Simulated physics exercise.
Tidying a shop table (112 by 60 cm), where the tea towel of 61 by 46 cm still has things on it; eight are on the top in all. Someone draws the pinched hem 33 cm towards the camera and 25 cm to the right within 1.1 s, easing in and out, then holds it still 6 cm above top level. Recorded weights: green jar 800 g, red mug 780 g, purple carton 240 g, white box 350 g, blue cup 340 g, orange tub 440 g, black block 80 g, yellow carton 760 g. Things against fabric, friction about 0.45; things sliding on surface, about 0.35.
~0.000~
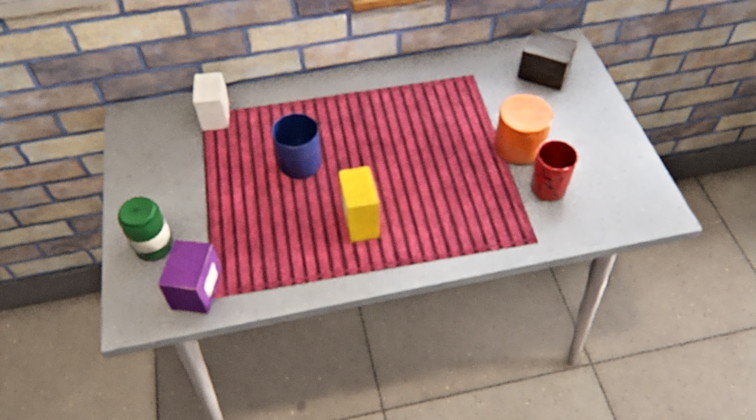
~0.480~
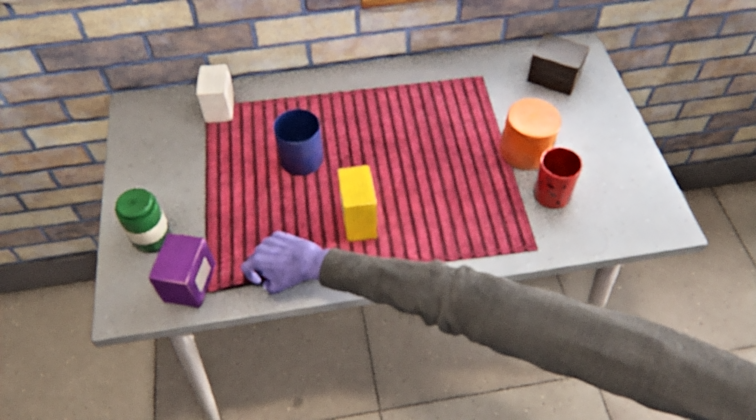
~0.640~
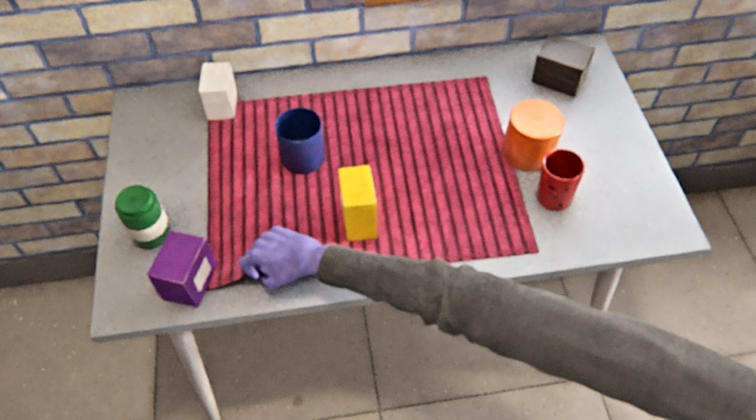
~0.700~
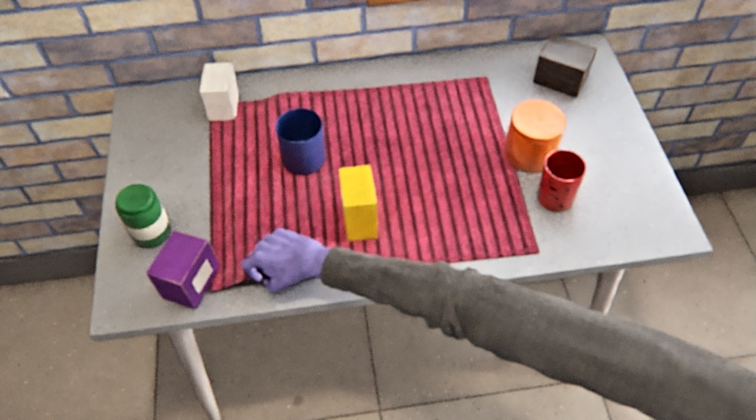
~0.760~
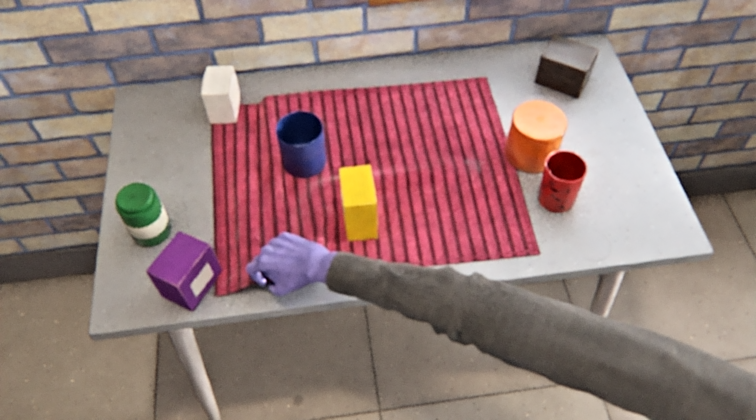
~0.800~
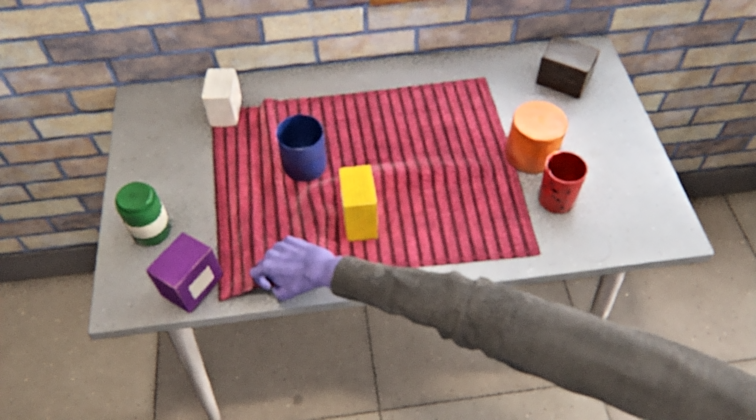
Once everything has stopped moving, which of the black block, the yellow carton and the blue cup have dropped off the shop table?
The black block is still on it, the yellow carton has dropped off, the blue cup has dropped off.
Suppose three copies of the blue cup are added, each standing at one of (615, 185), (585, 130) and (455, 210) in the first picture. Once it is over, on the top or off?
In order: Holds on; holds on; comes off.
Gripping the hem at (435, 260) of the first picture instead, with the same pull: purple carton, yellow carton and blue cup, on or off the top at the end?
Well, in that case the purple carton survives on top, the yellow carton tips off and the blue cup tips off.
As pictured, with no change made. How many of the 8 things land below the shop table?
It adds up to 2.
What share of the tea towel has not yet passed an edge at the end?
I'd say close to 0 per cent of it.
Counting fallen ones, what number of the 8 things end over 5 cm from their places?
The count is 3.
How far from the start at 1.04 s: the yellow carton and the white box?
The yellow carton is 4 cm out, the white box 15 cm.
After 1.0 s, 95 % of the tea towel is still over the top; blue cup 12 cm off its start, yellow carton 3 cm off its start, white box 13 cm off its start.
After 1.3 s, 80 % of the tea towel is still over the top; blue cup 25 cm off its start, yellow carton 13 cm off its start, white box 21 cm off its start.
After 1.5 s, 55 % of the tea towel is still over the top; blue cup 37 cm off its start at (307, 295), yellow carton 26 cm off its start at (409, 331), white box 21 cm off its start at (222, 153).
After 1.7 s, 0 % of the tea towel is still over the top; blue cup over the edge, yellow carton over the edge, white box 21 cm off its start.
After 3.3 s, 0 % of the tea towel is still over the top; blue cup over the edge, yellow carton over the edge, black block 0 cm off its start at (571, 53), white box 21 cm off its start at (222, 153).
